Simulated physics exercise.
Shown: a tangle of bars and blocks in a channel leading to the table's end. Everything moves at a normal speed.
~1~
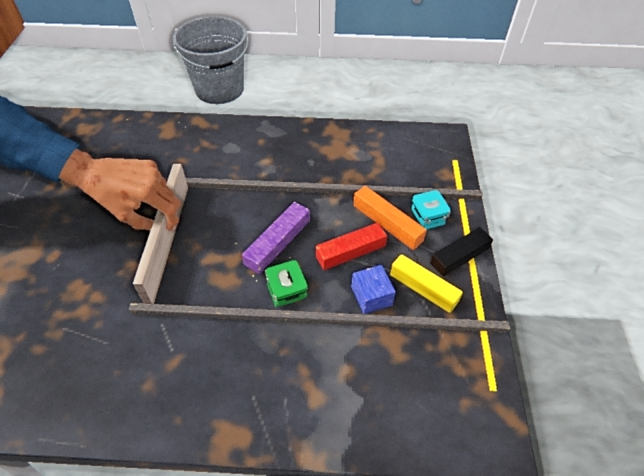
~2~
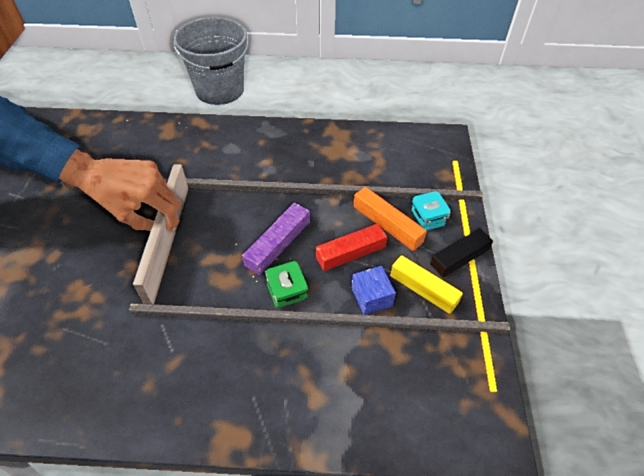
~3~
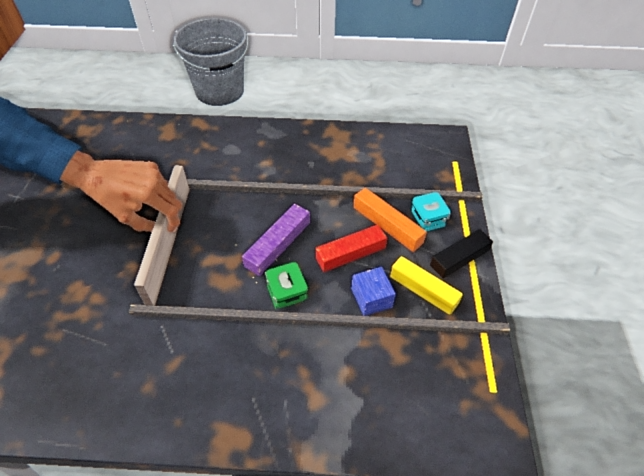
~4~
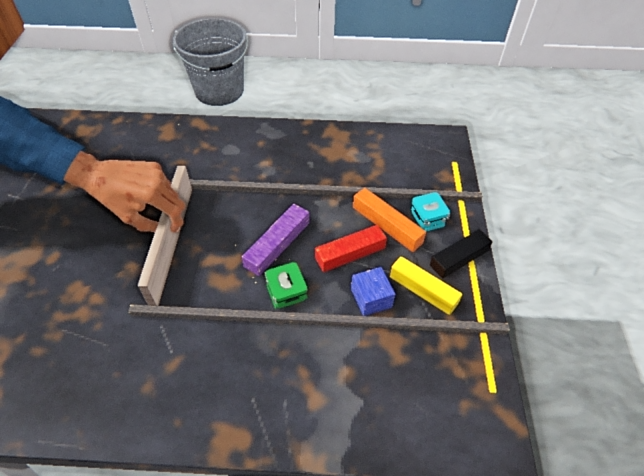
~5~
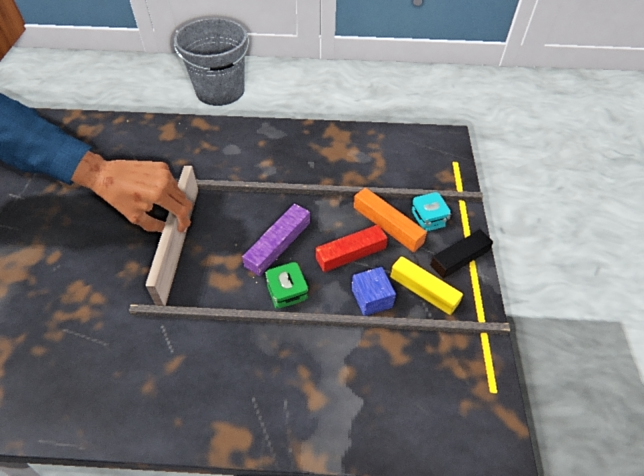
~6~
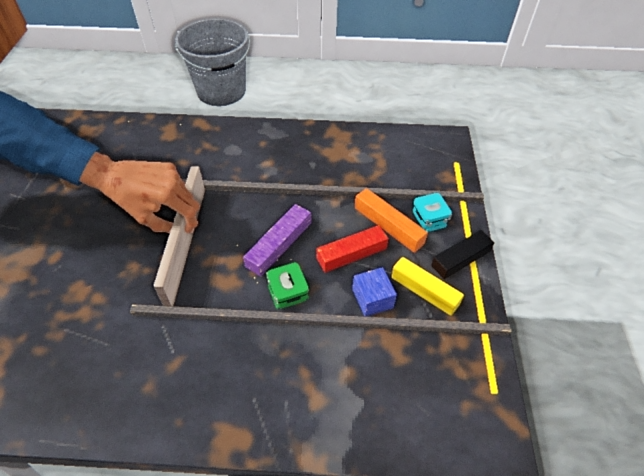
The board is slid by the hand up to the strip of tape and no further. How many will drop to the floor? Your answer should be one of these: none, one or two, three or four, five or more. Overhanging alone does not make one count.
The count is five or more.
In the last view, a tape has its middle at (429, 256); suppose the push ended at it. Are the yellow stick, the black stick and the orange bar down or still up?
Well, the yellow stick comes off, the black stick comes off, and the orange bar? It stays where it is.
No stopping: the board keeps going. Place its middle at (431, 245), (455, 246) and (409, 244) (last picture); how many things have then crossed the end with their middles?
Respectively 2, 4 and 0.
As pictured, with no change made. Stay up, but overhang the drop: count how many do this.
The total would be 1.
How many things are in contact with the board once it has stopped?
It touches 2.
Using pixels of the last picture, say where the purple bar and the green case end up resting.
About (483, 250), and the other about (499, 304).
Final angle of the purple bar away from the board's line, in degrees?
Close to 0°.
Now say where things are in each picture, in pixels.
In the first frame, black stick (462, 251); turquoise case (430, 210); yellow stick (425, 283); board (164, 230); tape (471, 256).
In the second frame, turquoise case (430, 211); board (164, 231).
In the third frame, yellow stick (425, 285); green case (287, 286).
In the fourth frame, black stick (461, 253); orange bar (388, 219).
In the fifth frame, turquoise case (430, 212); red bar (352, 248).
In the sixth frame, black stick (463, 254); turquoise case (431, 213); yellow stick (426, 286); board (183, 233); tape (472, 258).
A little later, none off yet; black stick at rest near (463, 254); turquoise case at rest near (431, 213); yellow stick at rest near (426, 286).
Next, none off yet; black stick at rest near (463, 254); turquoise case moving near (432, 210); yellow stick at rest near (427, 286).
Later still, none off yet; black stick shifted a little near (496, 250); turquoise case shifted about its own width near (477, 210); yellow stick shifted about its own width near (499, 292).
When it is over, the number that fall off is five or more; down, red bar, blue block, orange bar, yellow stick, turquoise case and black stick.
